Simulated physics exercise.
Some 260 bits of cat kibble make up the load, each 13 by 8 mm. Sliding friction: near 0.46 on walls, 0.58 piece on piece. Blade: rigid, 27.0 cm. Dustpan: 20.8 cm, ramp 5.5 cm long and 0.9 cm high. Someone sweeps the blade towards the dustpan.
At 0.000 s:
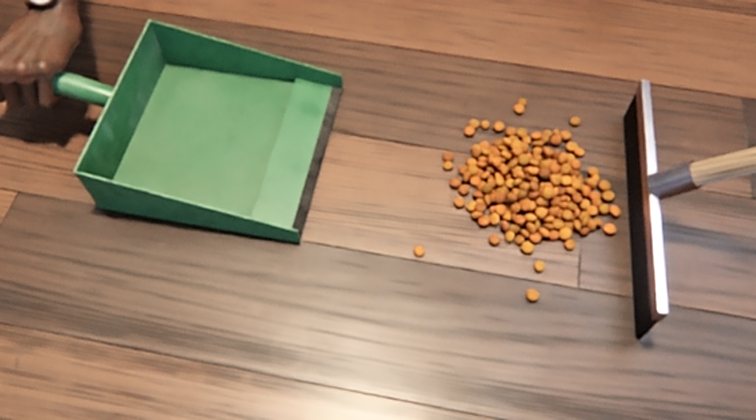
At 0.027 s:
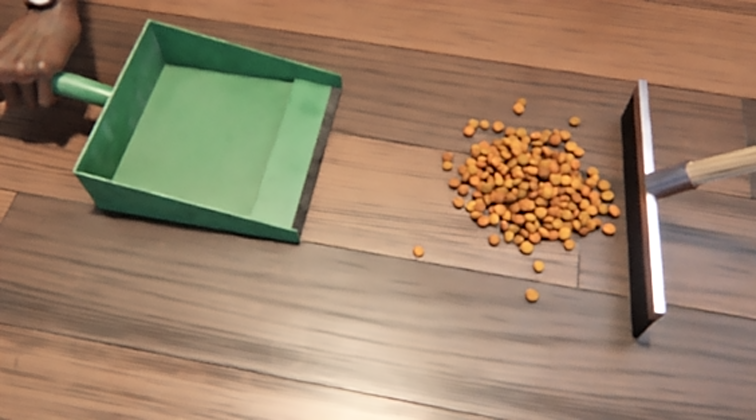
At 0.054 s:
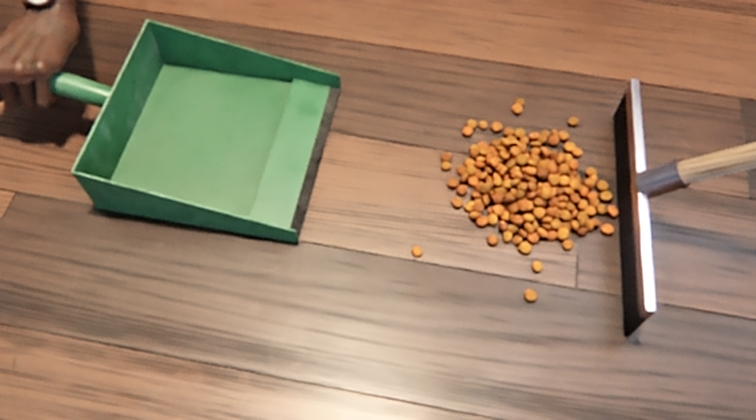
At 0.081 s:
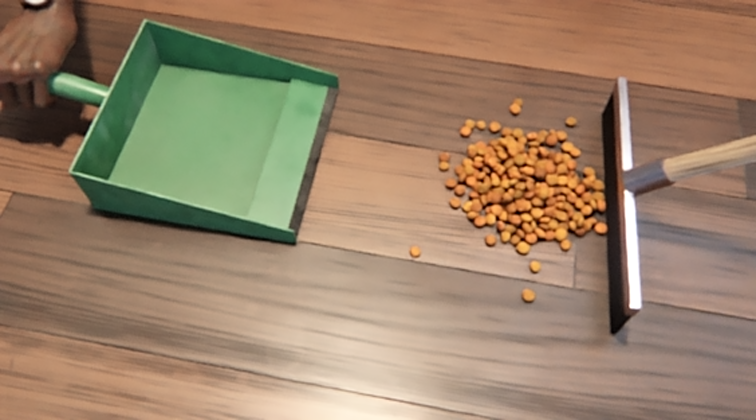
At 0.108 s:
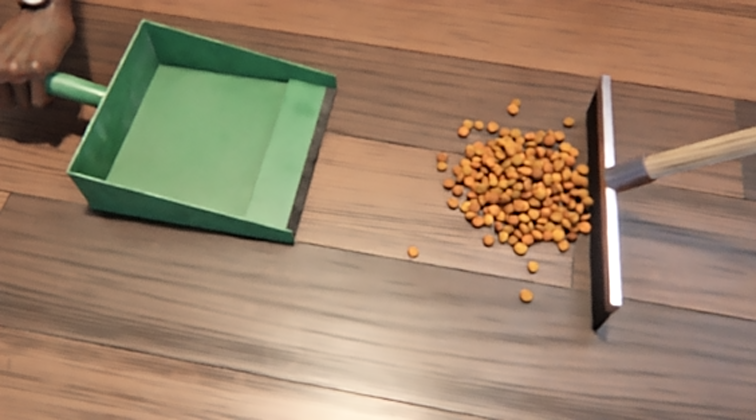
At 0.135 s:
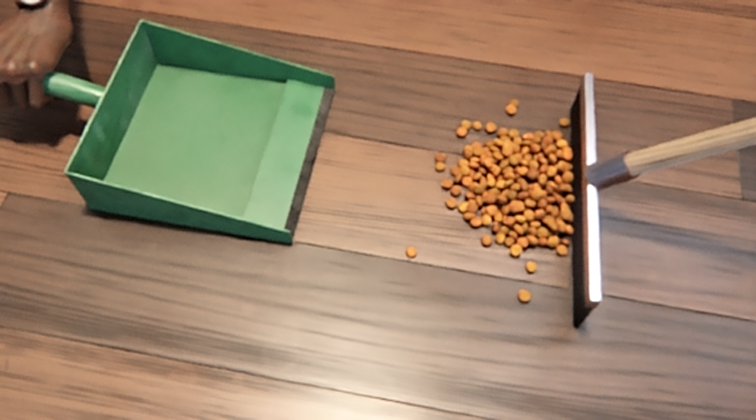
A squeegee-like blade with a pale wooden handle slides left across a dark wood plank floor, seen from above at an angle. A green dustpan sits at the left, its handle gripped by a hand at the edge, with a heap of orange-brown kibble to its right. The blade meets the heap's right side and pushes those pieces leftward, while the pan stays nearly still.
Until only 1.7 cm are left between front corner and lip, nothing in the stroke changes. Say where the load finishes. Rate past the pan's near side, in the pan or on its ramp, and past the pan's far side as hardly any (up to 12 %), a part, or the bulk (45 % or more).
Past the pan's near side: Hardly any, in the pan or on its ramp: The bulk, past the pan's far side: Hardly any.
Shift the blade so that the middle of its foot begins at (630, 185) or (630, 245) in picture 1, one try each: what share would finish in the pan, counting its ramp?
The two tries give some 55 % and some 60 %.
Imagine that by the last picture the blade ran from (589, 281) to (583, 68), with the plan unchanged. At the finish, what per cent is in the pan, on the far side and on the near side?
Pan: 25, far side: 30, near side: 0.
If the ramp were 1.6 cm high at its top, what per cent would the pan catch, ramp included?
With that ramp, near 60 per cent.
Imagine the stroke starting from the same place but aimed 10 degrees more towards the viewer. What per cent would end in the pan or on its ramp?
Roughly 60 per cent would finish in the pan or on its ramp.
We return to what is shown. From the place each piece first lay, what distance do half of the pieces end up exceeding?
Around 26 centimetres.
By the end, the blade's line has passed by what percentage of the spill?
Estimate: Around 0 %.
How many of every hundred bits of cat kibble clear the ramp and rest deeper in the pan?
Estimate: Close to 20 per cent of the total.
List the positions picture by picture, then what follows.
The first frame shows blade from (658, 314) to (642, 90), moved 0.0 cm, 0 of the pieces shifted so far; middle of the pieces at (532, 180); pan at (211, 143).
The second frame shows blade from (655, 314) to (639, 90), moved 0.2 cm, 0 of the pieces shifted so far; middle of the pieces at (531, 180).
The third frame shows blade from (646, 312) to (631, 89), moved 0.9 cm, 0 of the pieces shifted so far; middle of the pieces at (530, 180).
The fourth frame shows blade from (632, 309) to (619, 87), moved 2.0 cm, 7 of the pieces shifted so far; middle of the pieces at (528, 180).
The fifth frame shows blade from (612, 306) to (603, 85), moved 3.5 cm, 40 of the pieces shifted so far; middle of the pieces at (525, 180).
The sixth frame shows blade from (592, 302) to (586, 83), moved 5.1 cm, 99 of the pieces shifted so far; middle of the pieces at (514, 185); pan at (203, 143). Its pace works out near 0.61 m/s, heading 3 degrees away from the viewer's side.
Then, at 0.35 s, middle of the blade 16 cm from the lip; 0 % over the lip, far side 5 %, near side 0 %.
Then, at 0.50 s, middle of the blade 7 cm from the lip; 0 % over the lip, far side 5 %, near side 5 %.
Then, at 0.77 s, middle of the blade 2 cm from the lip; 65 % over the lip, far side 10 %, near side 5 %.
At rest (1.3 s), near side 5 %, pan 65 %, far side 10 %, in front of the lip or behind the blade 25 %.
